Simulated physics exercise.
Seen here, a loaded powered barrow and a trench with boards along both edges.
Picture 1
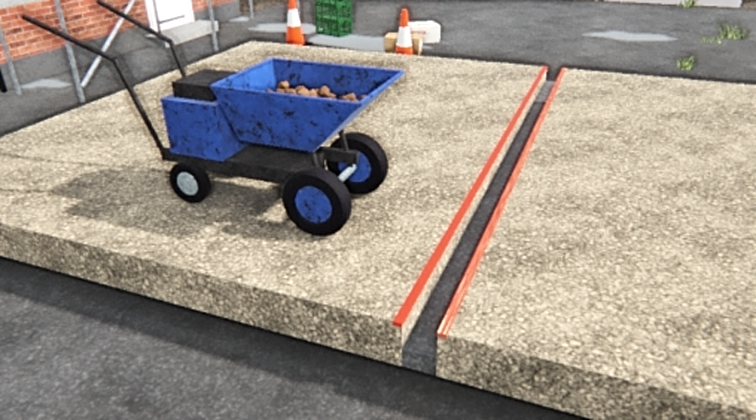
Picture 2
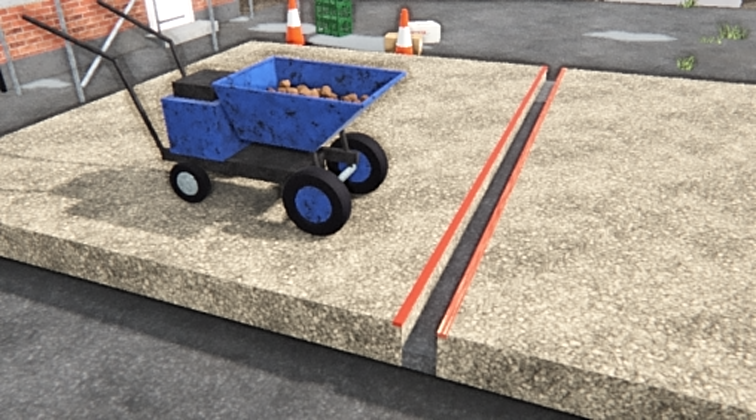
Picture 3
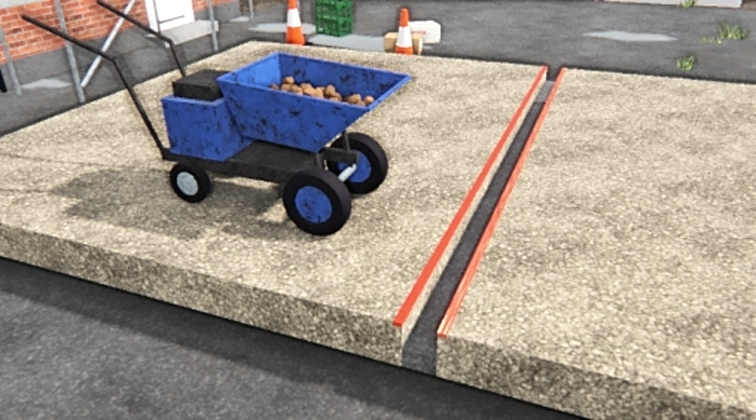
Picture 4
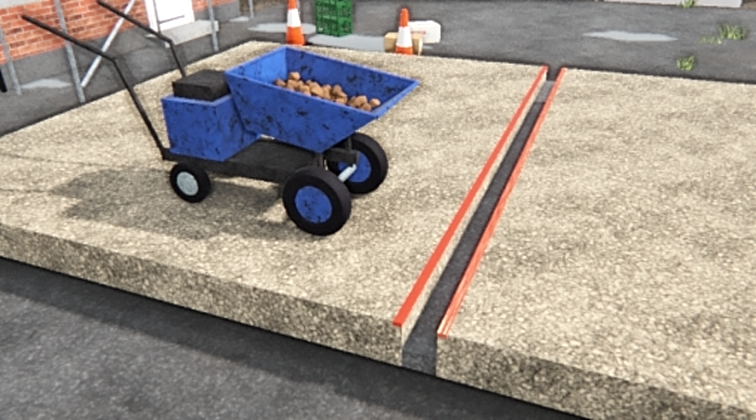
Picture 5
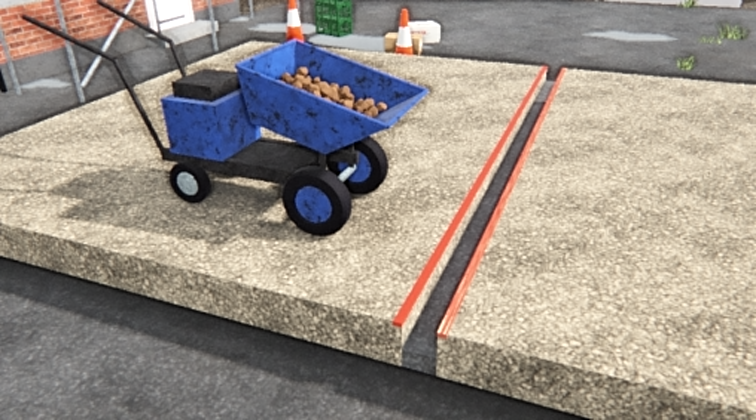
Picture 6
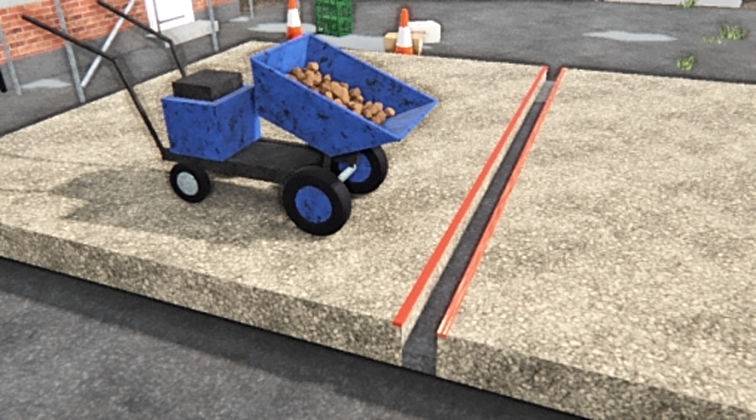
A blue powered barrow stands still while its loaded skip tilts forward toward the right.
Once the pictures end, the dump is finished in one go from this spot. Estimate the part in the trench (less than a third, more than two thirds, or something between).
In the trench: From one third to two thirds.
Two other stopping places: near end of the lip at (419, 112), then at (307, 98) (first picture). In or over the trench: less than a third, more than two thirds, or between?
First less than a third, then less than a third.
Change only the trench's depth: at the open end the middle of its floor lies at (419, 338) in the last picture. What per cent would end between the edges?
Some 30 per cent.
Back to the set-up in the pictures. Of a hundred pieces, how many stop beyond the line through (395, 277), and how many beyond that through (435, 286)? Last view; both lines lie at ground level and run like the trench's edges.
First some 60, then 50 per cent.
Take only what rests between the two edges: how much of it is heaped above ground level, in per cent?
Near 20 %.
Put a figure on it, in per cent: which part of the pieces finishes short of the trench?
Near 0 %.
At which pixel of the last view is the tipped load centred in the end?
Roughly at (469, 244).
Soon, skip tipped steeply; all in the skip.
A while on, skip tipped right over; about half in the skip; a small part short of the trench; about a third in or heaped over the trench; a small part beyond it.
Towards the end, skip tipped right over; about a third in the skip; a stray few short of the trench; about half in or heaped over the trench; a small part beyond it.
Finally, skip tipped right over; about a third in the skip; a stray few short of the trench; about half in or heaped over the trench; a small part beyond it.
